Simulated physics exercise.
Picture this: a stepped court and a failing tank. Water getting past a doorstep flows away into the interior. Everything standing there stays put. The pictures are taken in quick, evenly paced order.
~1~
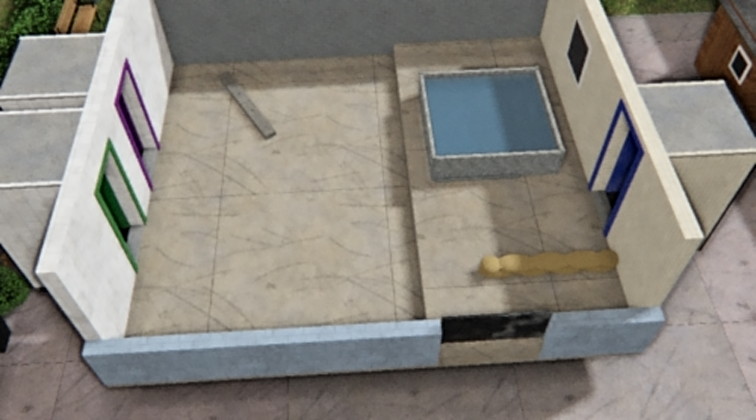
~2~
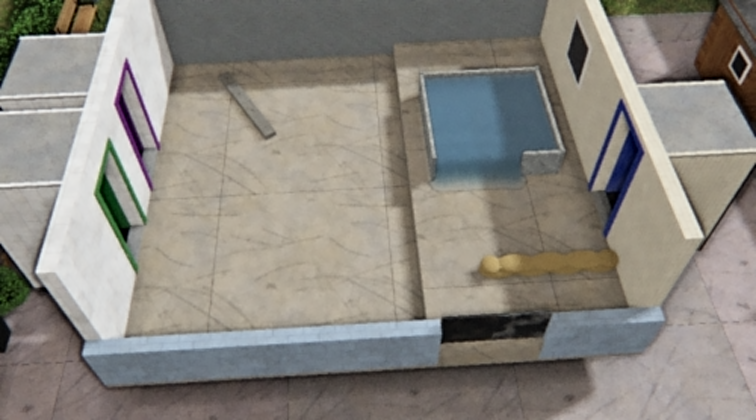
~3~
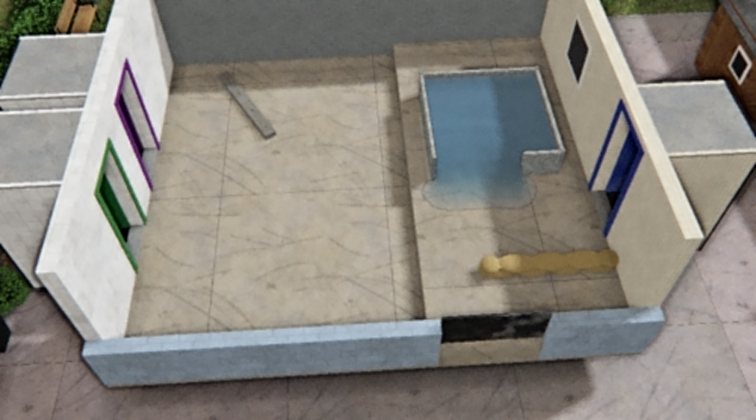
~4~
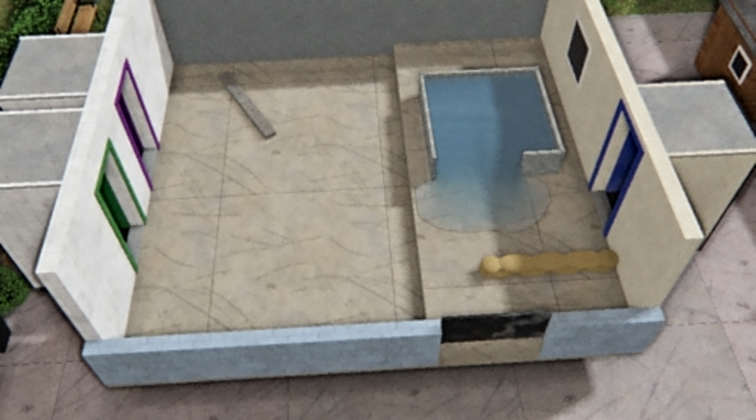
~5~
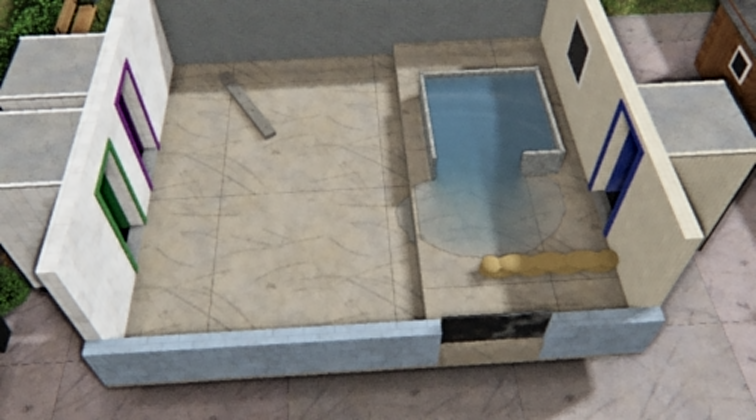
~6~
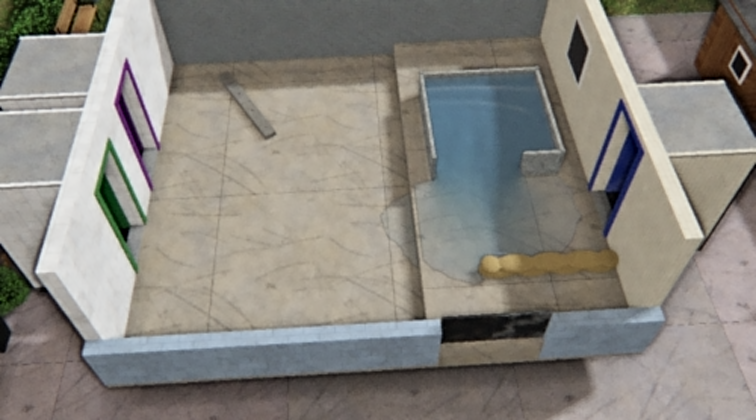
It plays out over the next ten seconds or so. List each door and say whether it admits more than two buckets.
Outcome: Blue door: Surpasses it; green door: Surpasses it; purple door: Never surpasses it.
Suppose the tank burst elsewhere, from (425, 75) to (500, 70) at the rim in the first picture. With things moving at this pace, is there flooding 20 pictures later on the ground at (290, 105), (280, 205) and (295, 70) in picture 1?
Soaked, untouched, soaked.
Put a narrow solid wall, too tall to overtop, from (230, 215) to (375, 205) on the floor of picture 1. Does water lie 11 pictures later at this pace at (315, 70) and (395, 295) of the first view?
Going in the order asked: Parched, inundated.
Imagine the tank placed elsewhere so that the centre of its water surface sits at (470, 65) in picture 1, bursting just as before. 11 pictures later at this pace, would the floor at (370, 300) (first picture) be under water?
Outcome at that point: Waterlogged.
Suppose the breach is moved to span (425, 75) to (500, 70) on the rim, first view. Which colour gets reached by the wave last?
It would be the green door.
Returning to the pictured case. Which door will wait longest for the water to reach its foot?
The purple-painted one.
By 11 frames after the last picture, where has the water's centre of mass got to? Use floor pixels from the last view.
Close to pixel (478, 188).
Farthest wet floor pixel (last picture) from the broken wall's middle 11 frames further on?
Near (273, 353).
A moment on, water covers 15 % of the floor; the blue door wet at the sill, nothing in, the green door not reached, the purple door not reached.
Next, water covers 25 % of the floor; the blue door under two buckets in, the green door not reached, the purple door not reached.
Then, water covers 35 % of the floor; the blue door over two buckets in, the green door not reached, the purple door not reached.
Later, water covers 55 % of the floor; the blue door far over two buckets in, the green door over two buckets in, the purple door wet at the sill, nothing in.
In the end, water covers 75 % of the floor; the blue door far over two buckets in, the green door over two buckets in, the purple door wet at the sill, nothing in.
